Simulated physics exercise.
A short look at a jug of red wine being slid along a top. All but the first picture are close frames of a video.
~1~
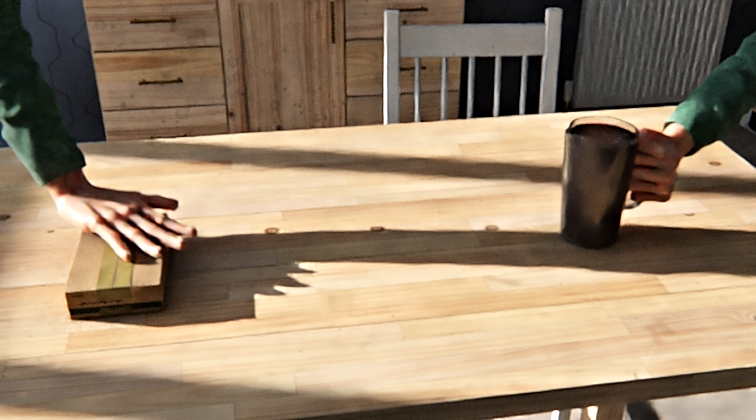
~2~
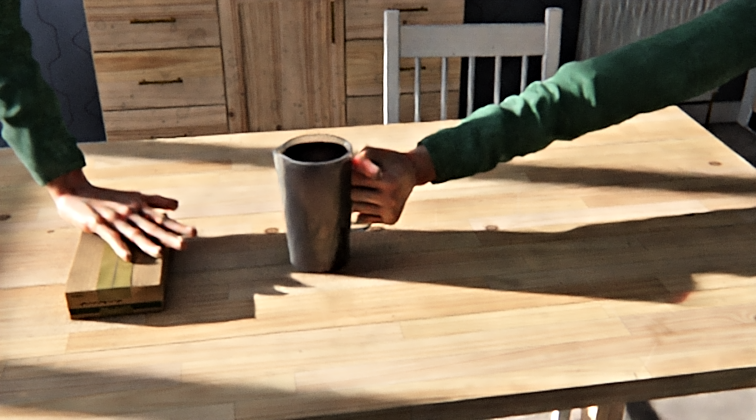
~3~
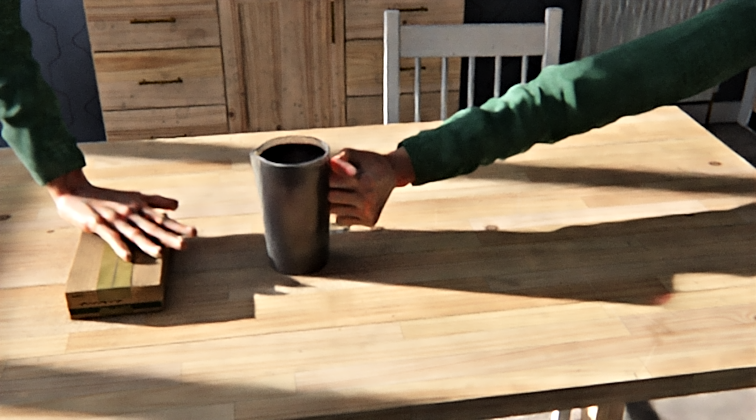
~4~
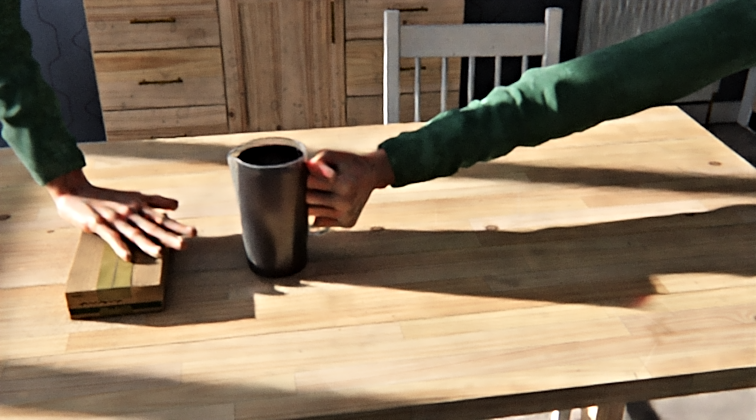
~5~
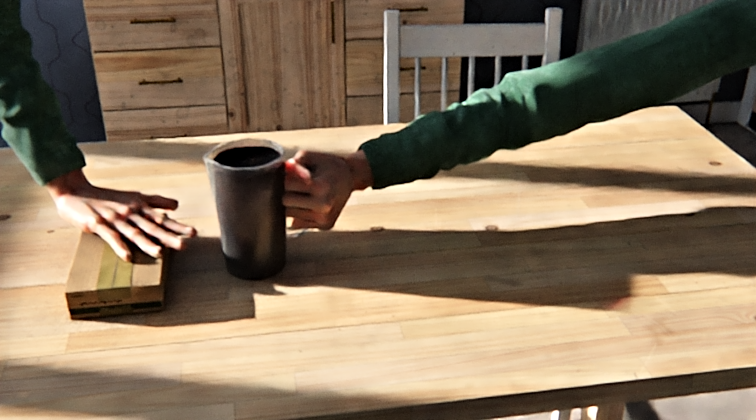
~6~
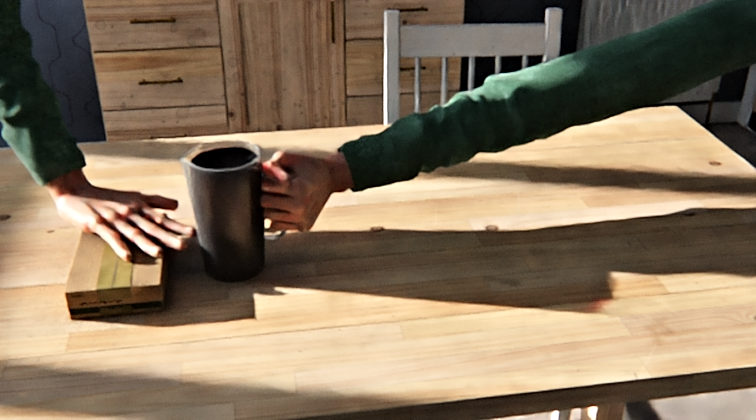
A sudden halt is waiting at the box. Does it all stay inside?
The jug spills.
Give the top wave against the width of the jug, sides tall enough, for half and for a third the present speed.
In turn 15 and 10 per cent.
A moment on, the jug meets the box.
Further on, the red wine surges up the wall; a puddle lies under it.
When it is over, the jug stands at the box; a puddle lies under it.
